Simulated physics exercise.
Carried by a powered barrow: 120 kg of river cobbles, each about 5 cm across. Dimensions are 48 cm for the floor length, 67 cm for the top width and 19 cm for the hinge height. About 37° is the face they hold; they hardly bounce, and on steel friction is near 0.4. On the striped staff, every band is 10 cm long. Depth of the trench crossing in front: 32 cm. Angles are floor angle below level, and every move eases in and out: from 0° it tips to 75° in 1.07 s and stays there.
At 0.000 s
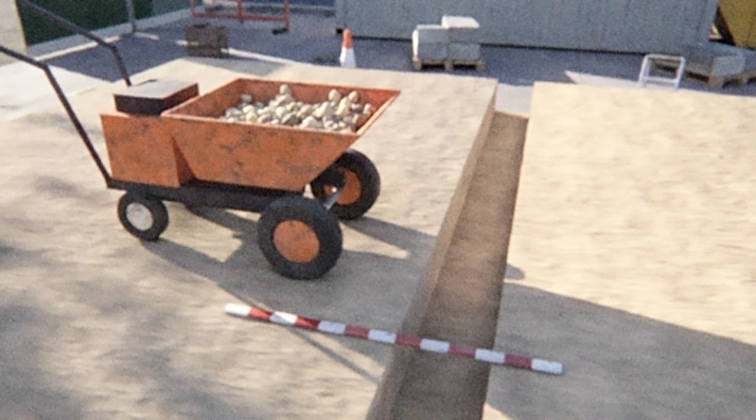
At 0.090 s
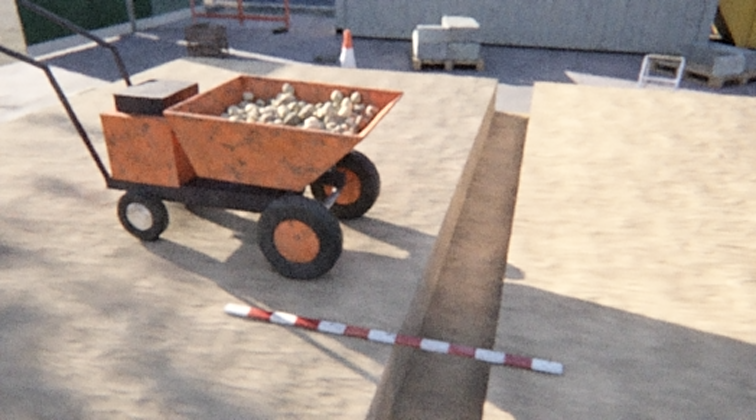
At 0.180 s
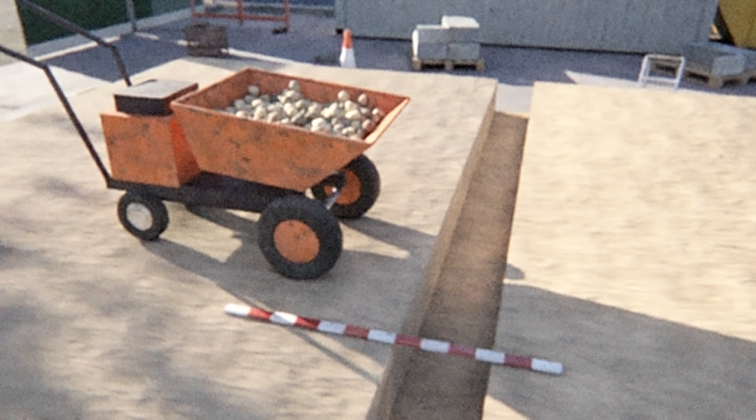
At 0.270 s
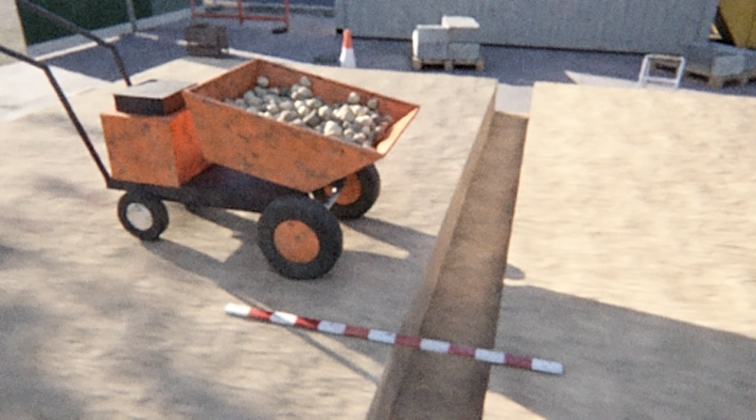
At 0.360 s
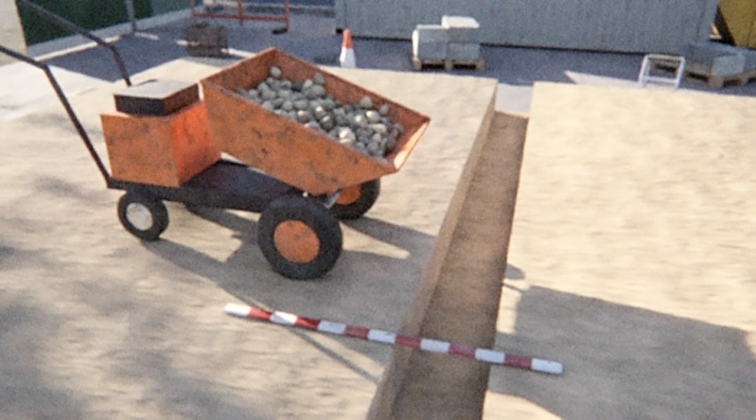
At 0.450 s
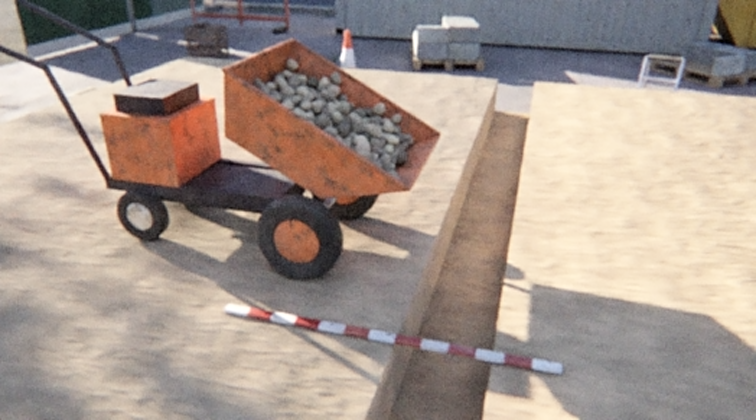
An orange powered barrow loaded with pale stones stands on sandy ground at the left of a sunlit work yard, seen from slightly above by a still camera. A narrow trench runs beside it, a red-and-white striped staff lies across the trench in front, and a cone and stacked blocks sit behind. The tray tilts steadily forward to the right, its back rising and front lip lowering, while the stones shift inside.
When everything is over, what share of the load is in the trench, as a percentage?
Close to 98 in a hundred.
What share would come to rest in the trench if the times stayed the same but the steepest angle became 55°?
Roughly 75 per cent would end in the trench.
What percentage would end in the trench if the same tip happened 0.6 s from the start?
It would be near 95 percent.
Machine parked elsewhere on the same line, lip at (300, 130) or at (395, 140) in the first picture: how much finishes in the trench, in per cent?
First place roughly 55%, second roughly 70%.
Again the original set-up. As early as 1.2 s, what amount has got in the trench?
At that moment: Approx. 55 %.
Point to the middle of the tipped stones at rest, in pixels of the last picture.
Look at roughly (467, 307).
After 0.8 s the floor is at 63°; 100 % in the tray; the foremost stones are at (447, 220).
After 1.2 s the floor is at 75°; 46 % in the tray, 53 % in the trench; the foremost stones are at (500, 293).
After 1.5 s the floor is at 75°; 7 % in the tray, 91 % in the trench, 2 % past the trench; the foremost stones are at (543, 269).
After 3.5 s the floor is at 75°; 0 % in the tray, 98 % in the trench, 2 % past the trench; the foremost stones are at (560, 277).
